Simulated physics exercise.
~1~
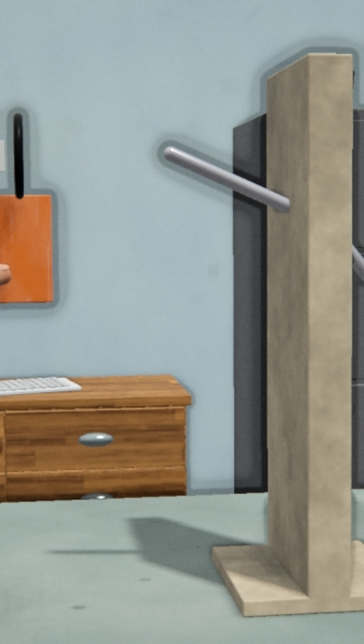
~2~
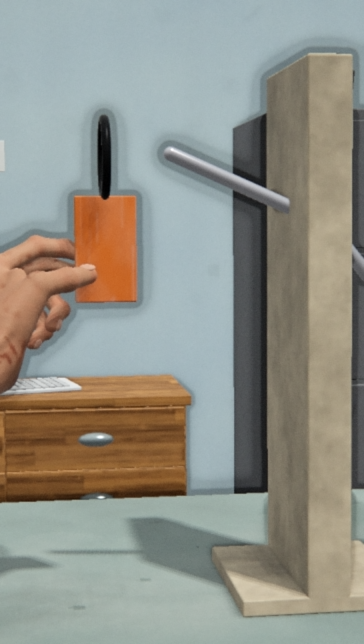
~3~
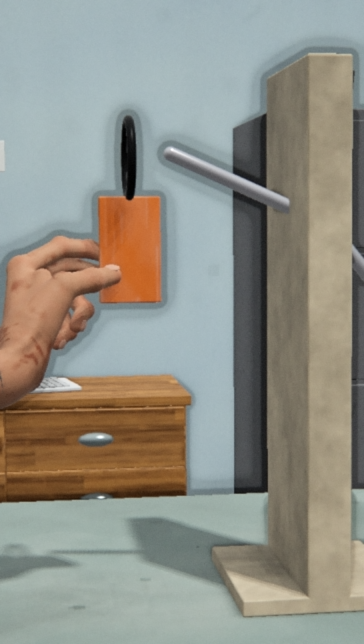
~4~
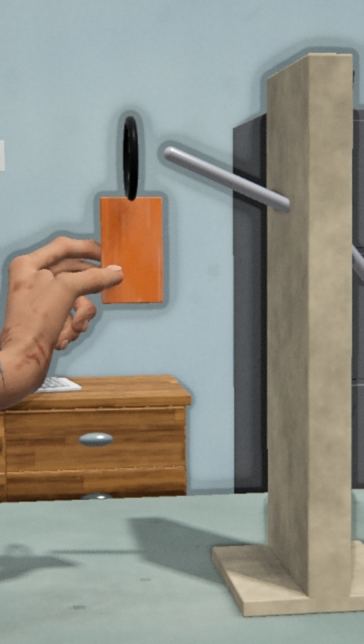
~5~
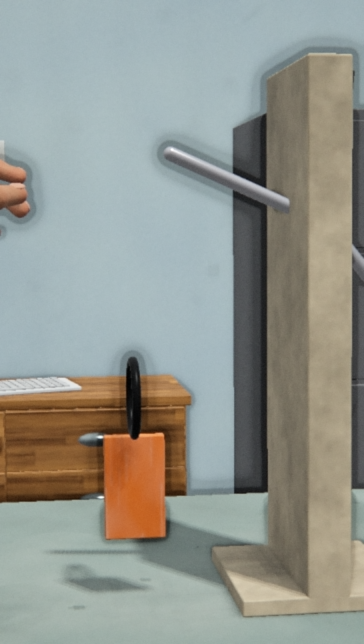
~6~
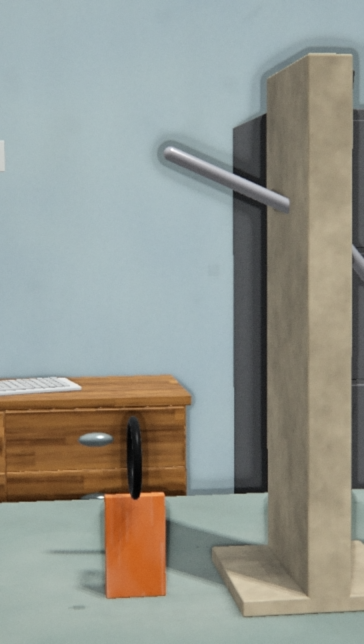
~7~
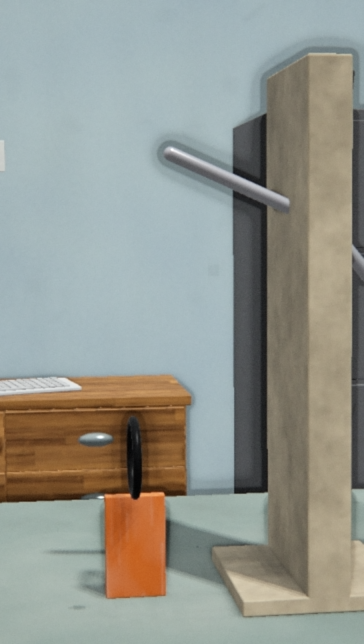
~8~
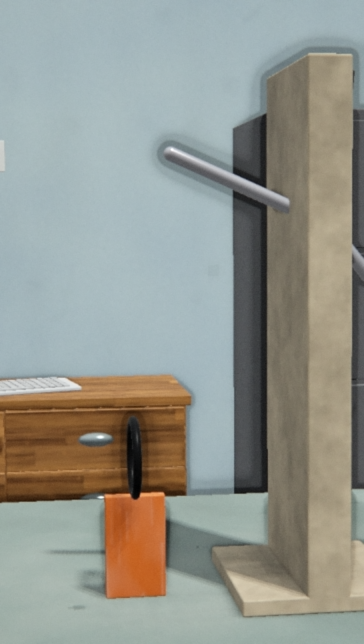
Room with wooden drawers, a hand holding an orange tag near a peg stand, letting go, the tag dropping onto the table.
